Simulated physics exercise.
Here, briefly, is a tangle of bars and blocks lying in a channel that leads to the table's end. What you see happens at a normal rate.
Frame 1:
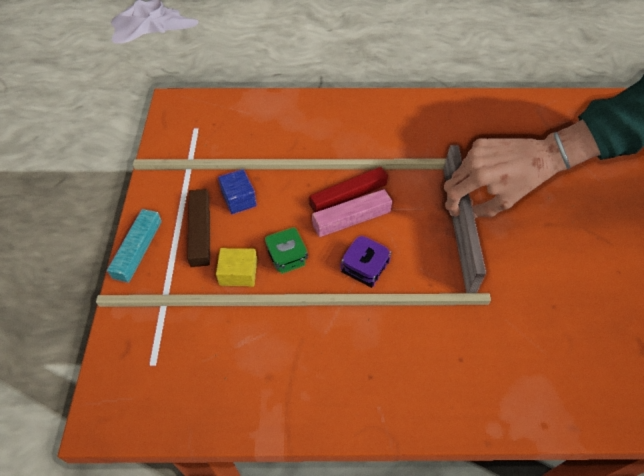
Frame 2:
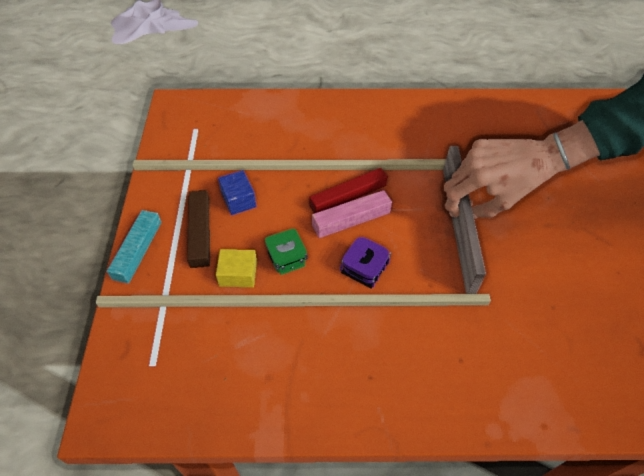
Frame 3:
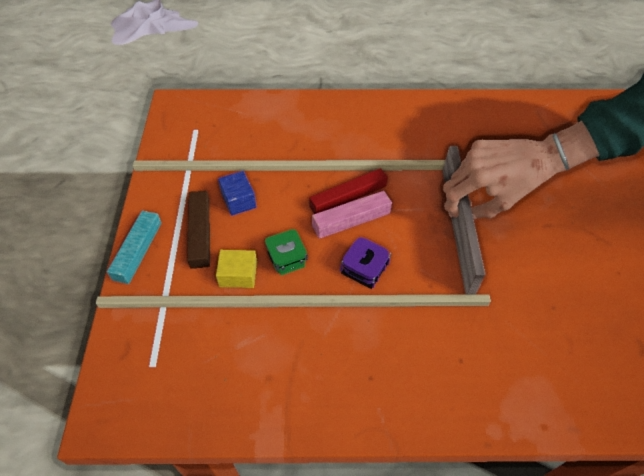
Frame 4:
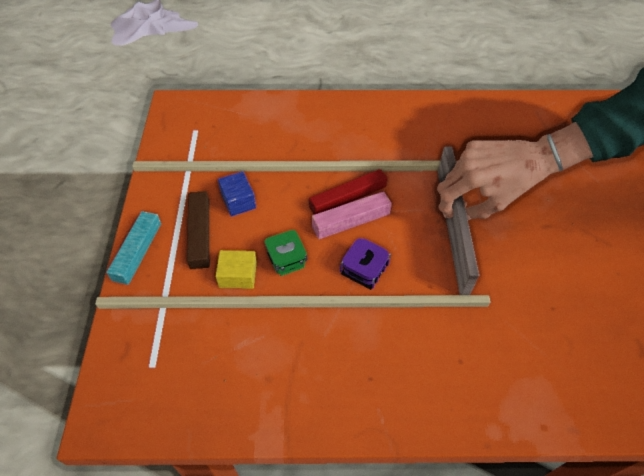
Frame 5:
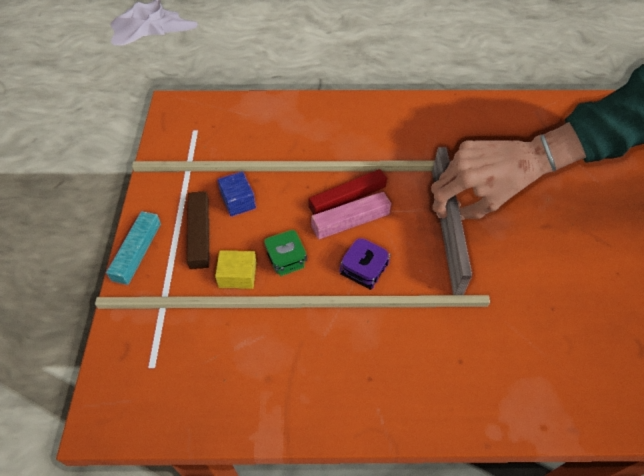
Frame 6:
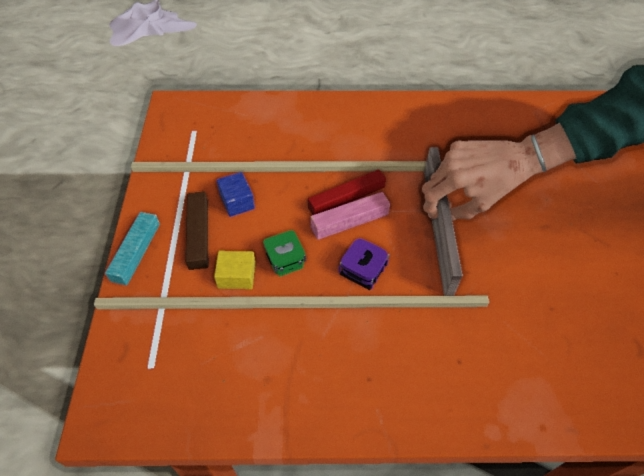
We see a hand holding a grey board upright at the right of a channel on an orange table, then sliding it slightly left, while the coloured blocks and bars between the rails and the turquoise bar stay still.
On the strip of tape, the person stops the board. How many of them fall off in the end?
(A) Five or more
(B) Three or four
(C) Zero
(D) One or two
The answer is D.
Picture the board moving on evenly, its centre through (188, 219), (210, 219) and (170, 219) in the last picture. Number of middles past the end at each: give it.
Respectively 2, 1 and 2.
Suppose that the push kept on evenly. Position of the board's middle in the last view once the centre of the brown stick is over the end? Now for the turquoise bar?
The middle is at (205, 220) when it's the brown stick, and at (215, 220) when it's the turquoise bar.
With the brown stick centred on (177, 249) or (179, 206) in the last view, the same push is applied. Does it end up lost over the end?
In that order: Slips off, then slips off.
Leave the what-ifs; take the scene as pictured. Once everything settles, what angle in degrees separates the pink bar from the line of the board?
It is near 60° out of line.
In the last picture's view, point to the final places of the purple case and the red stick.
Answer: First (147, 273), after that (143, 200).
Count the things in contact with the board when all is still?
3 of them.
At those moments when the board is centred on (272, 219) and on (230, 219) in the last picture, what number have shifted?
The first count is 7, and then it's 8.
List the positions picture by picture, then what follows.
The first frame shows turquoise bar (136, 245); brown stick (199, 227); blue block (238, 192); board (462, 216); tape (178, 229).
The second frame shows brown stick (199, 228); red stick (349, 191).
The third frame shows blue block (237, 193); purple case (365, 263).
The fourth frame shows turquoise bar (135, 247); yellow block (237, 270).
The fifth frame shows brown stick (198, 229); pink bar (351, 215).
The sixth frame shows turquoise bar (134, 247); brown stick (197, 229); blue block (236, 194); board (441, 218); tape (176, 231).
Early on, none off yet; turquoise bar at rest near (134, 247); brown stick at rest near (197, 229); blue block at rest near (236, 194).
A while later, none off yet; turquoise bar at rest near (134, 247); brown stick travelled a little near (168, 230); blue block travelled about its own width near (211, 181).
Finally, the number that fall off is one or two; lost, brown stick and turquoise bar.
